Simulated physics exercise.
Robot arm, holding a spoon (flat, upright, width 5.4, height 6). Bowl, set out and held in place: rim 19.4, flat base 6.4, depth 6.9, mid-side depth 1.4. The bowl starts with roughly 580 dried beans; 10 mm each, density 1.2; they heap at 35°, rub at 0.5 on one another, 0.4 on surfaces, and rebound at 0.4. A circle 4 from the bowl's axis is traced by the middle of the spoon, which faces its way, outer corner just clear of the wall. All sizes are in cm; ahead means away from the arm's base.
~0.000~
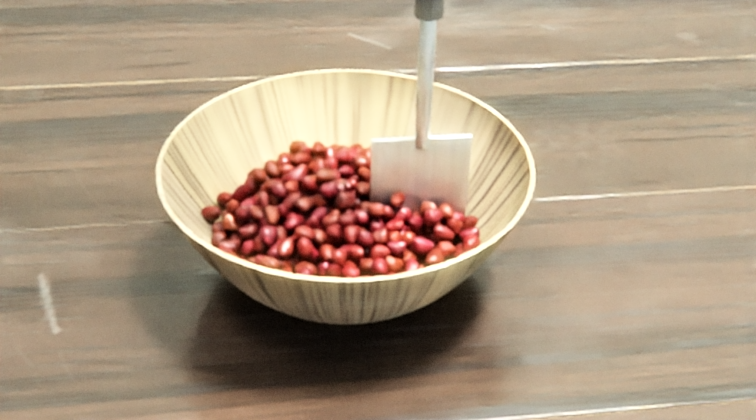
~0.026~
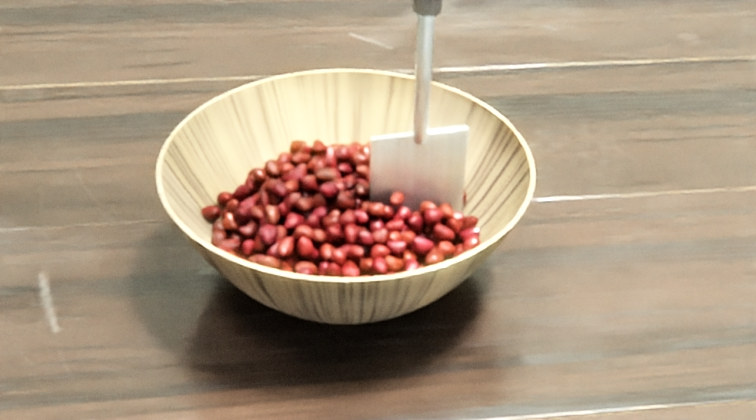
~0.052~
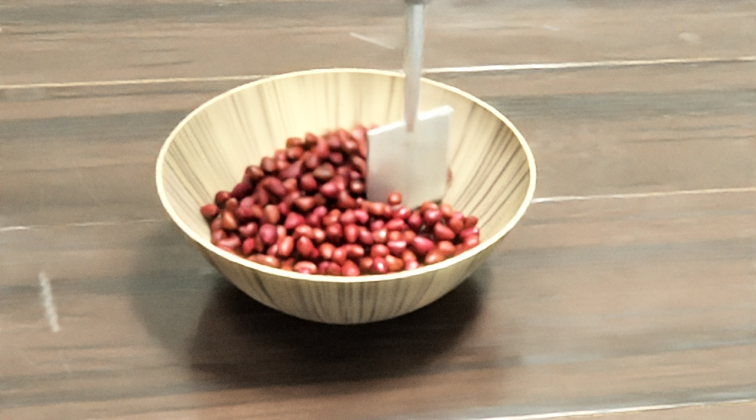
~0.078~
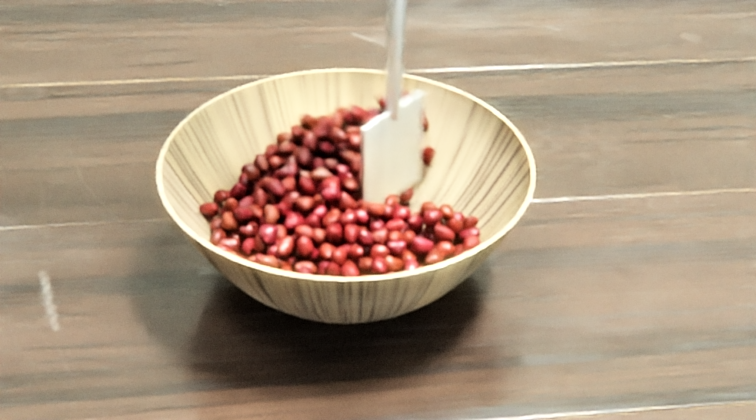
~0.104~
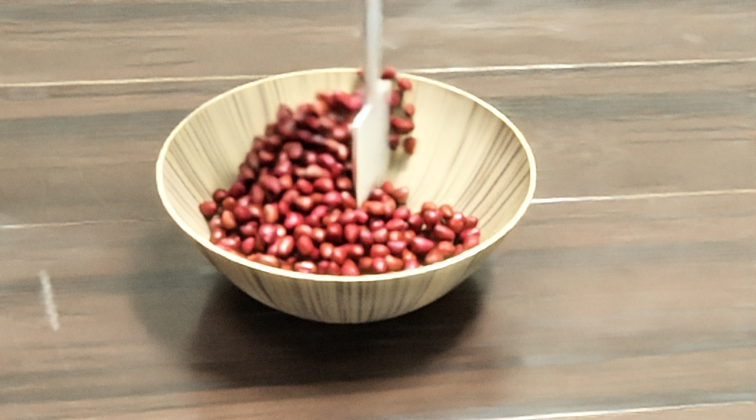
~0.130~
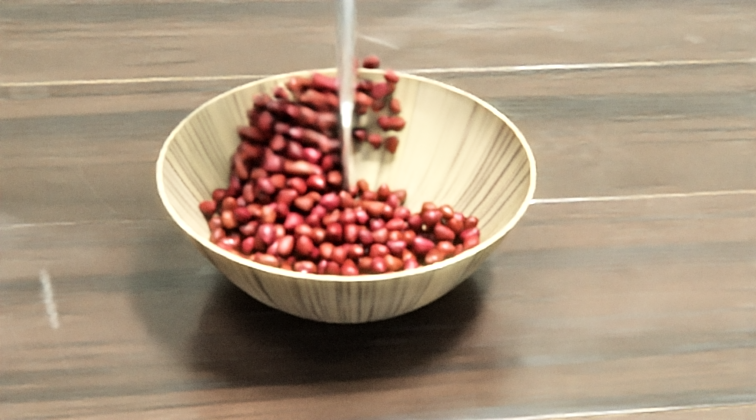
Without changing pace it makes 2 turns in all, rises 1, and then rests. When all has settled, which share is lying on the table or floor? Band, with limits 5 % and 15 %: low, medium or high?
High.
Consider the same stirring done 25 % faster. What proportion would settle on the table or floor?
Then roughly 40 %.
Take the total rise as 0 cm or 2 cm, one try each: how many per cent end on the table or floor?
First try about 35 per cent, second about 20 per cent.
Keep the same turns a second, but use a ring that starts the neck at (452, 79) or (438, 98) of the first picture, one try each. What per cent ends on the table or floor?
I'd put it at around 5 and 30 percent.
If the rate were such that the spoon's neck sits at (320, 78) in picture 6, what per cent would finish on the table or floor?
Roughly 40 per cent.
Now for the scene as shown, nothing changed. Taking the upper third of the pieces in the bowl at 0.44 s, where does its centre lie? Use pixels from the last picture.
Near (468, 188).
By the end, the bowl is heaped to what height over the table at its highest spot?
Roughly 6.0 centimetres.
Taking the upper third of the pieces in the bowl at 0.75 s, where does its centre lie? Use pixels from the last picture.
I'd put it close to (285, 246).
By 0.44 s, 334° round, highest piece 10 above the table; 488 in the bowl, 65 on the table or floor, 27 in flight or on the tool.
By 0.75 s, 221° round, highest piece 9 above the table; 435 in the bowl, 136 on the table or floor, 9 in flight or on the tool.
By 1.11 s, 0° round, highest piece 6 above the table; 421 in the bowl, 159 on the table or floor.
By 1.81 s, 0° round, highest piece 6 above the table; 421 in the bowl, 159 on the table or floor.
Final count, 421 in the bowl, 159 on the table or floor. That is 27 % on the table or floor.
